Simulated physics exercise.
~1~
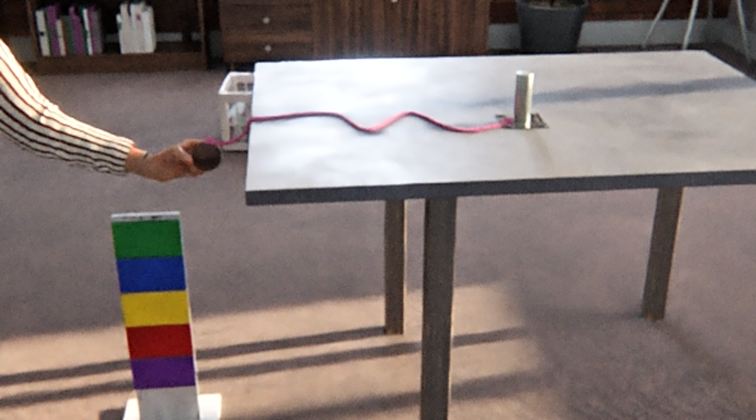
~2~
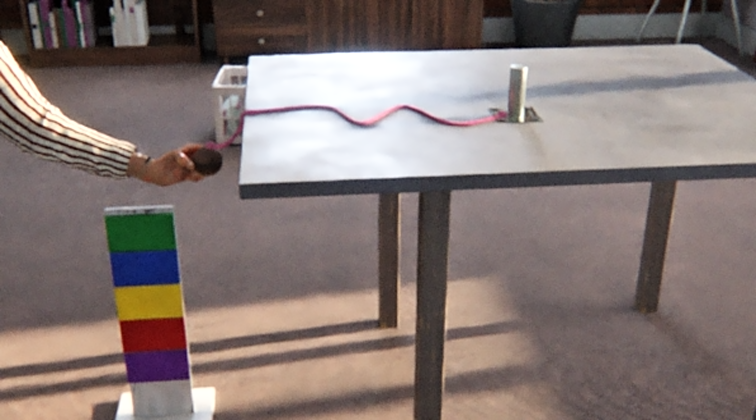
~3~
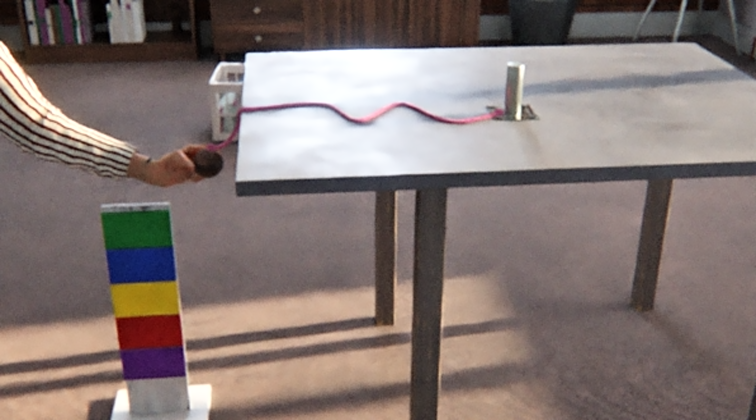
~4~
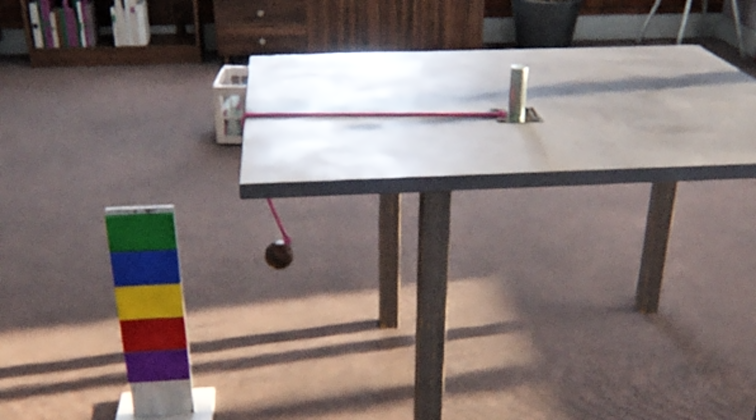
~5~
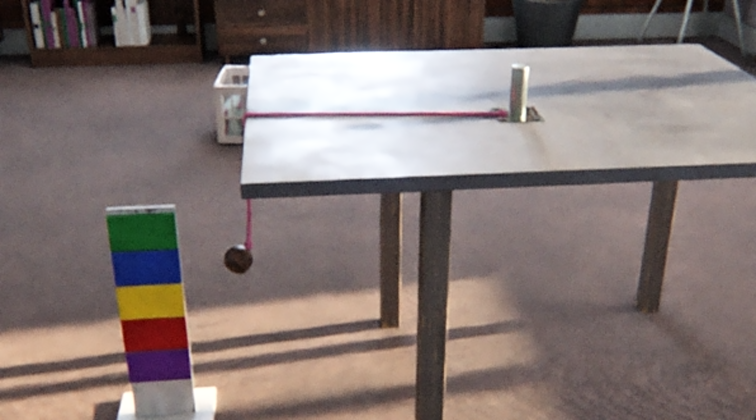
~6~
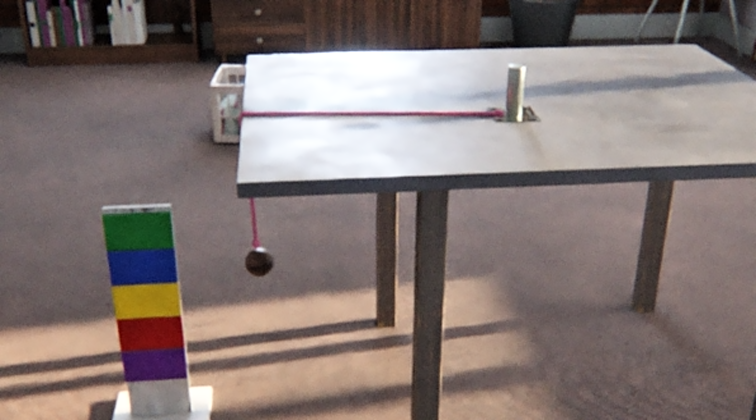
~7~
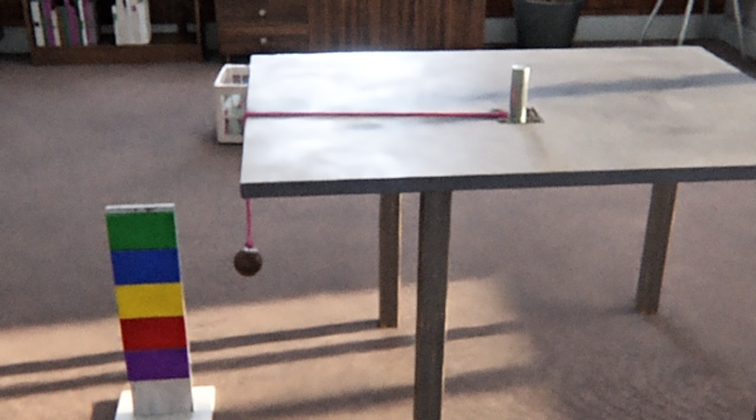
In the video, a hand holds a brown ball on a slack reddish cord beside a table and a board of coloured bands, then releases it; the ball drops, the cord pulls straight, and after swinging slightly side to side it hangs level with the blue band.
